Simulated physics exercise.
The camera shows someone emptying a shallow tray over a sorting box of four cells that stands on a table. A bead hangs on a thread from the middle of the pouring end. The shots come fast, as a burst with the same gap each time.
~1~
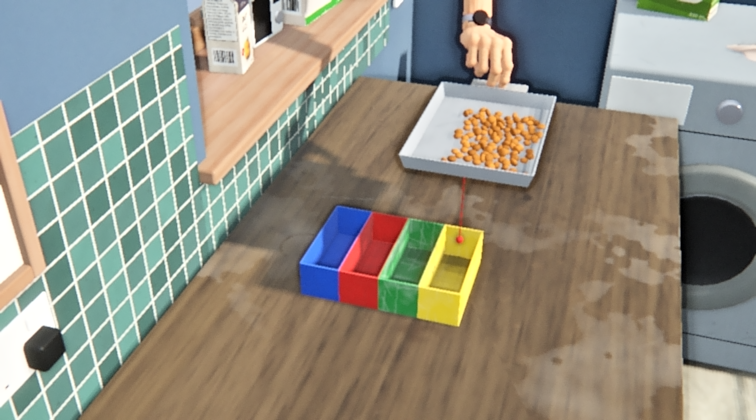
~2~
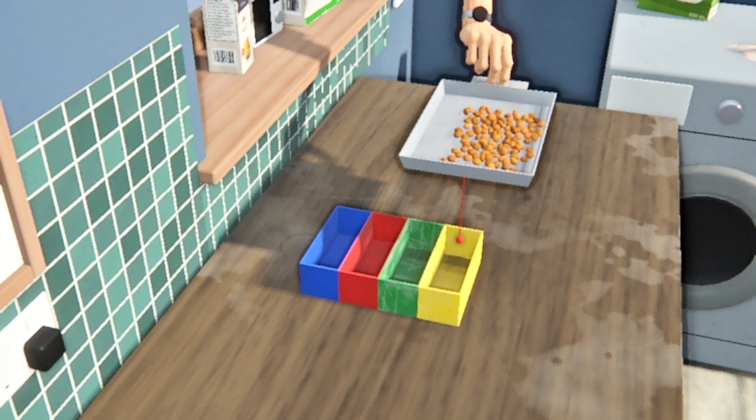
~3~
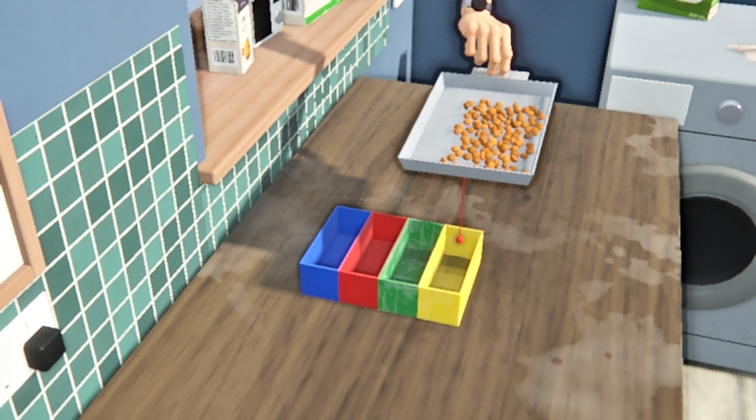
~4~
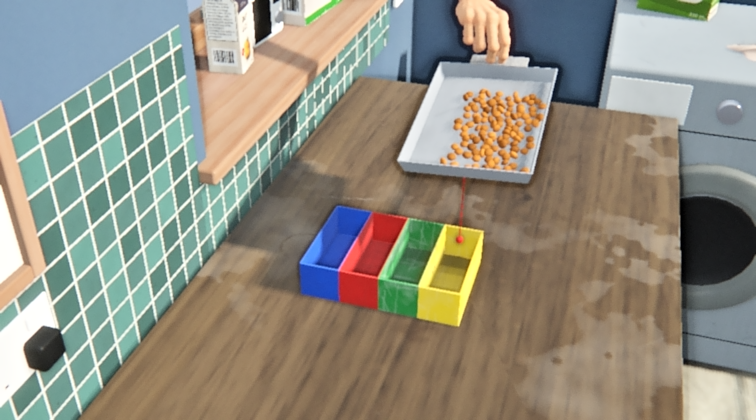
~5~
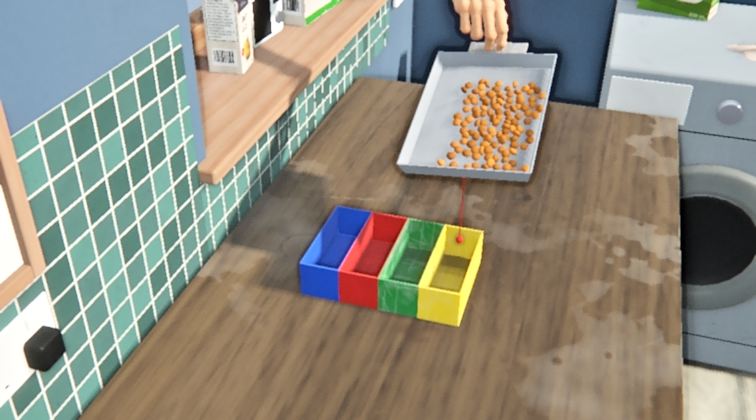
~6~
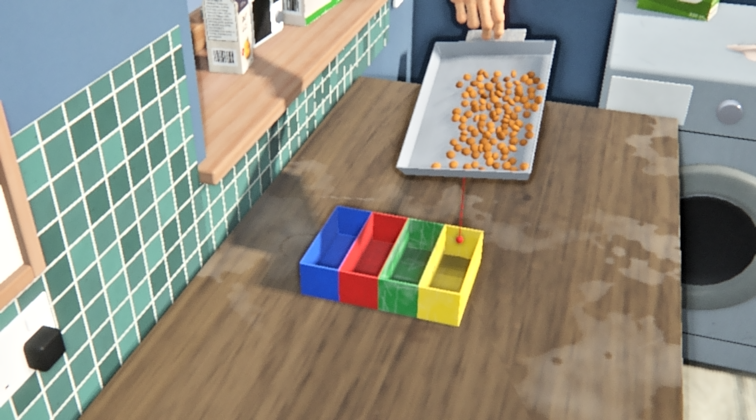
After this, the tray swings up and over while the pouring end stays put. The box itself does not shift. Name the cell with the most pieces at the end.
Green.
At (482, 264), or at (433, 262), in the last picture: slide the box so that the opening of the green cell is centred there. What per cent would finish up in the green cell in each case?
First placement: 0 per cent; second placement: 30 per cent.
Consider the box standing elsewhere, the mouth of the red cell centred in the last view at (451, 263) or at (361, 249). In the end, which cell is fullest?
The cell in blue, then green.
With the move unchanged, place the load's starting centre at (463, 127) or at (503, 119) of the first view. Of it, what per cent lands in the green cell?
Try 1: 60 %; try 2: 50 %.
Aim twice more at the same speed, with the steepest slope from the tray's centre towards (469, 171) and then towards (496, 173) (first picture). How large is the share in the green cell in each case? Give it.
The first try gives close to 20 percent; the next gives 0 percent.
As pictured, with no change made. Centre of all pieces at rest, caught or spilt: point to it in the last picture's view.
Roughly at (399, 283), give or take.
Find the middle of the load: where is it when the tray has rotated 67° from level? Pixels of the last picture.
Its middle sits at about pixel (436, 161).
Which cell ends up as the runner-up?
It is red.
Just after the last frame, tray tipped steeply; almost all on the tray; about a tenth falling or outside the box.
A moment on, tray tipped past a quarter turn; about a tenth on the tray; roughly a third in the green cell; roughly a third in the red cell; about a tenth in the yellow cell; roughly a quarter falling or outside the box.
Further on, tray tipped past a quarter turn; roughly half in the green cell; roughly a third in the red cell; about a tenth in the yellow cell; just a few falling or outside the box.
When it is over, tray tipped past a quarter turn; roughly half in the green cell; roughly a third in the red cell; about a tenth in the yellow cell; not one in the blue cell; just a few outside the box.
